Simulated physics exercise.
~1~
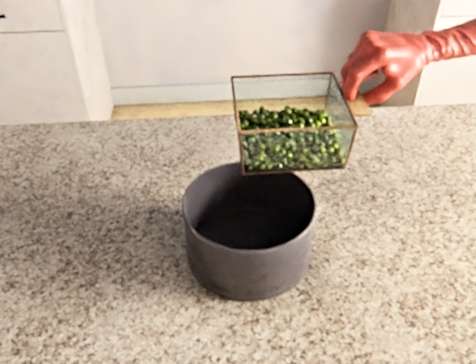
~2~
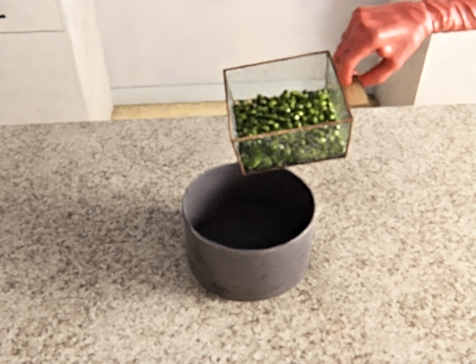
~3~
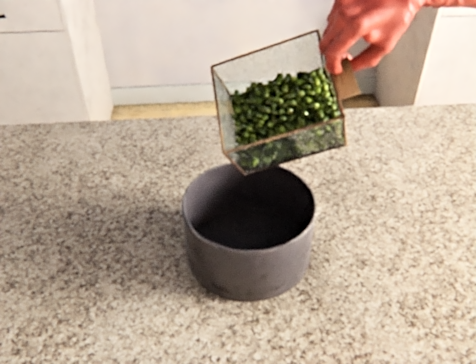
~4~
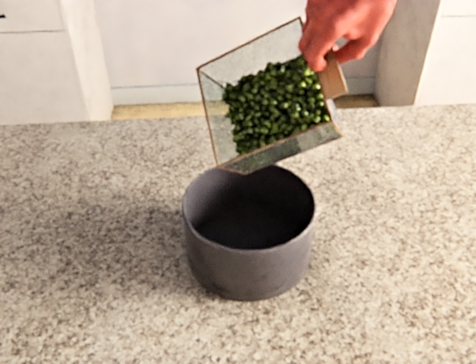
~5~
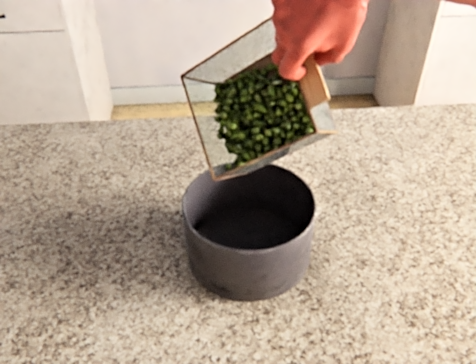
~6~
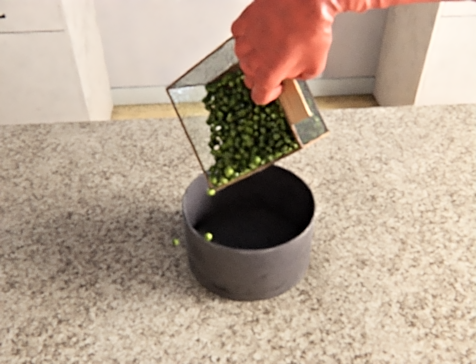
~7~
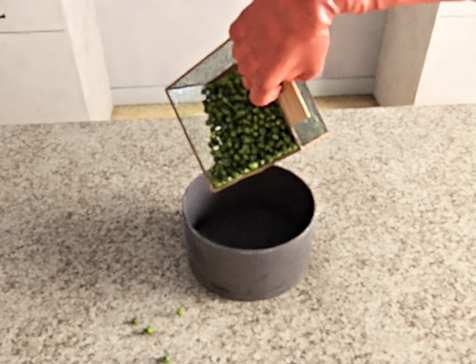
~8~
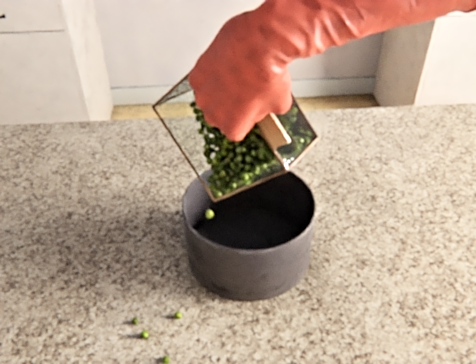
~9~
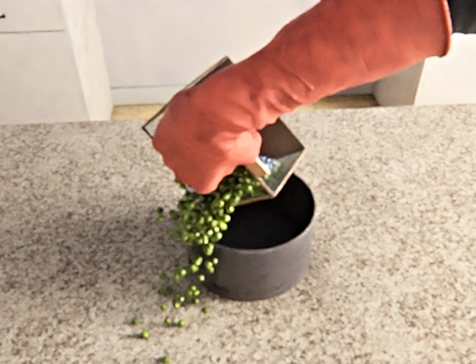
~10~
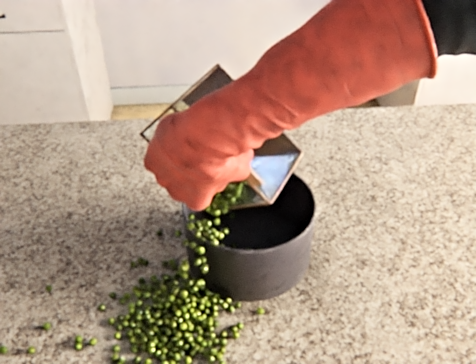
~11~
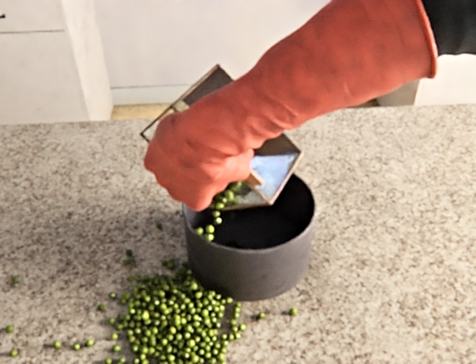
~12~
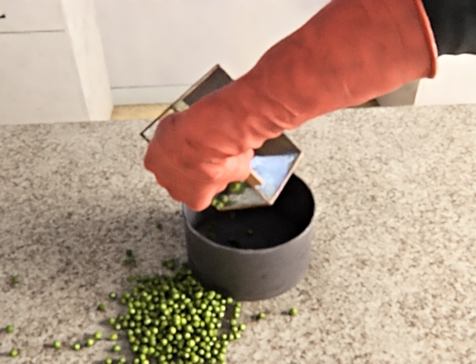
Red-gloved hand tilting a glass box over a dark pot, pausing, then tipping further, spilling most small green pieces onto the counter.
